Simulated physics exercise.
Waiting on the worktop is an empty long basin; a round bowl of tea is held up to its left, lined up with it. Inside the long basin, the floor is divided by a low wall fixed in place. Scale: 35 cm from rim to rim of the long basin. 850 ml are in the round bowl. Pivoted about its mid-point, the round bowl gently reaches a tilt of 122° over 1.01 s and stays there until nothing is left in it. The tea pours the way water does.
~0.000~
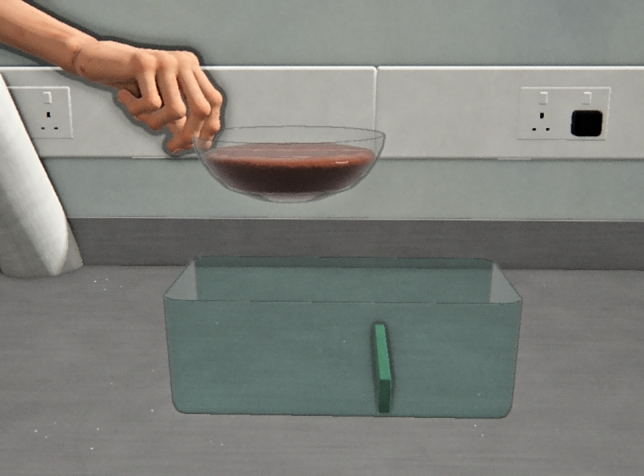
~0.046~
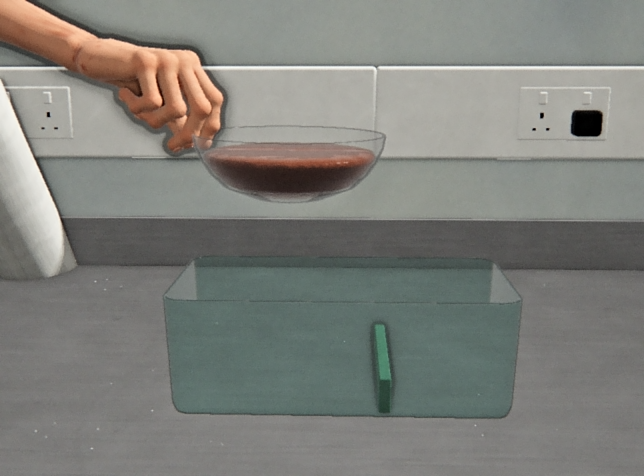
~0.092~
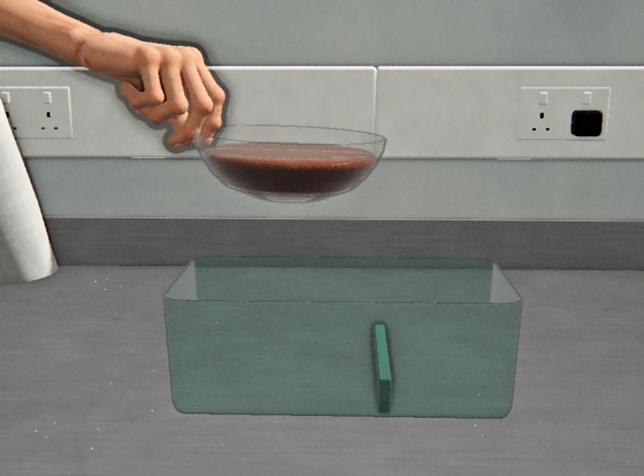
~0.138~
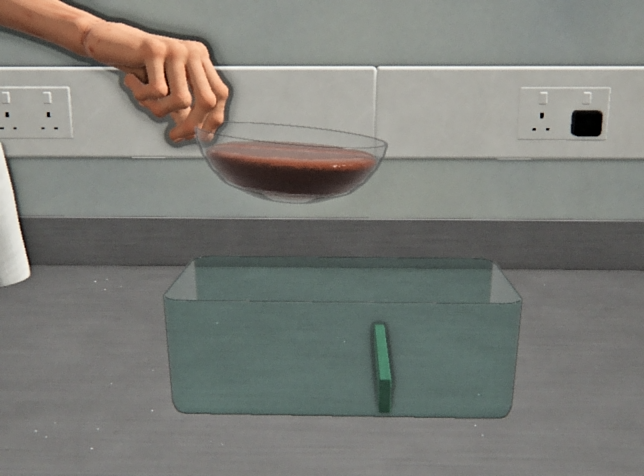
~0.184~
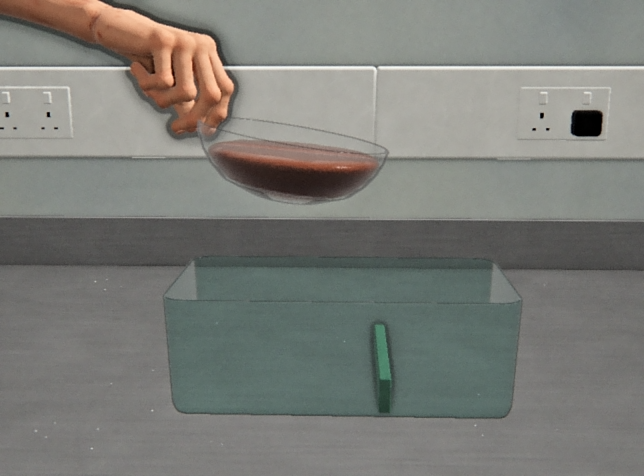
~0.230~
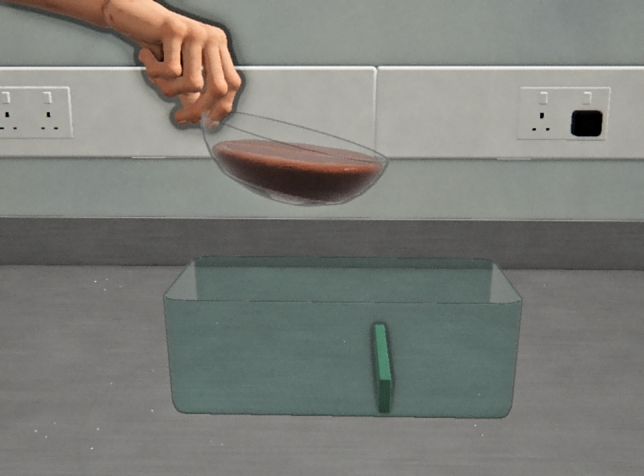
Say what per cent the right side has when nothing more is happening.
It has about 65 per cent.
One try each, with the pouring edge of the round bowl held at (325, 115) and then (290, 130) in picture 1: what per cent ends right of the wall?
Respectively about 40 and 10 percent.
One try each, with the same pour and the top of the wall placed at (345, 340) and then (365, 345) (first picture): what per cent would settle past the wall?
Result: 85 per cent, then 75 per cent.
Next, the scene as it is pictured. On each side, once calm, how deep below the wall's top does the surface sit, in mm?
About 30 mm left, about 10 mm right.
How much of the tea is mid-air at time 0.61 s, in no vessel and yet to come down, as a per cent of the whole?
About 30 per cent.
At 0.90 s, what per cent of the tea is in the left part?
Around 24 in a hundred.
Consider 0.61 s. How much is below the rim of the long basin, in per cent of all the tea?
At that time the basin holds about 60 per cent of the liquid.
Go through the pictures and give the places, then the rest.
The first picture shows tilt 0°; pouring edge (384, 136); surface from (204, 151) to (377, 152); the long basin's rim runs from (180, 278) to (507, 281); the wall's top is at (382, 351).
The second picture shows tilt 1°; pouring edge (385, 137); surface from (204, 151) to (377, 152).
The third picture shows tilt 2°; pouring edge (385, 140); surface from (204, 149) to (377, 154).
The fourth picture shows tilt 6°; pouring edge (386, 146); surface from (206, 147) to (377, 157).
The fifth picture shows tilt 10°; pouring edge (387, 153); surface from (209, 144) to (380, 159).
The sixth picture shows tilt 15°; pouring edge (388, 162); surface from (214, 144) to (383, 161).
Then, 0.61 s in, the tilt is 81° and 10 per cent is still to pour, 0 is left of the wall and 60 right of it.
Then, 0.90 s in, the tilt is 118° and 0 per cent is still to pour, 25 is left of the wall and 73 right of it.
Then, 1.19 s in, the tilt is 122° and 0 per cent is still to pour, 32 is left of the wall and 66 right of it.
Then, 1.51 s in, the tilt is 122° and 0 per cent is still to pour, 32 is left of the wall and 66 right of it.
Finally, 33 per cent lies left of the wall, 65 right of it and 2 outside.
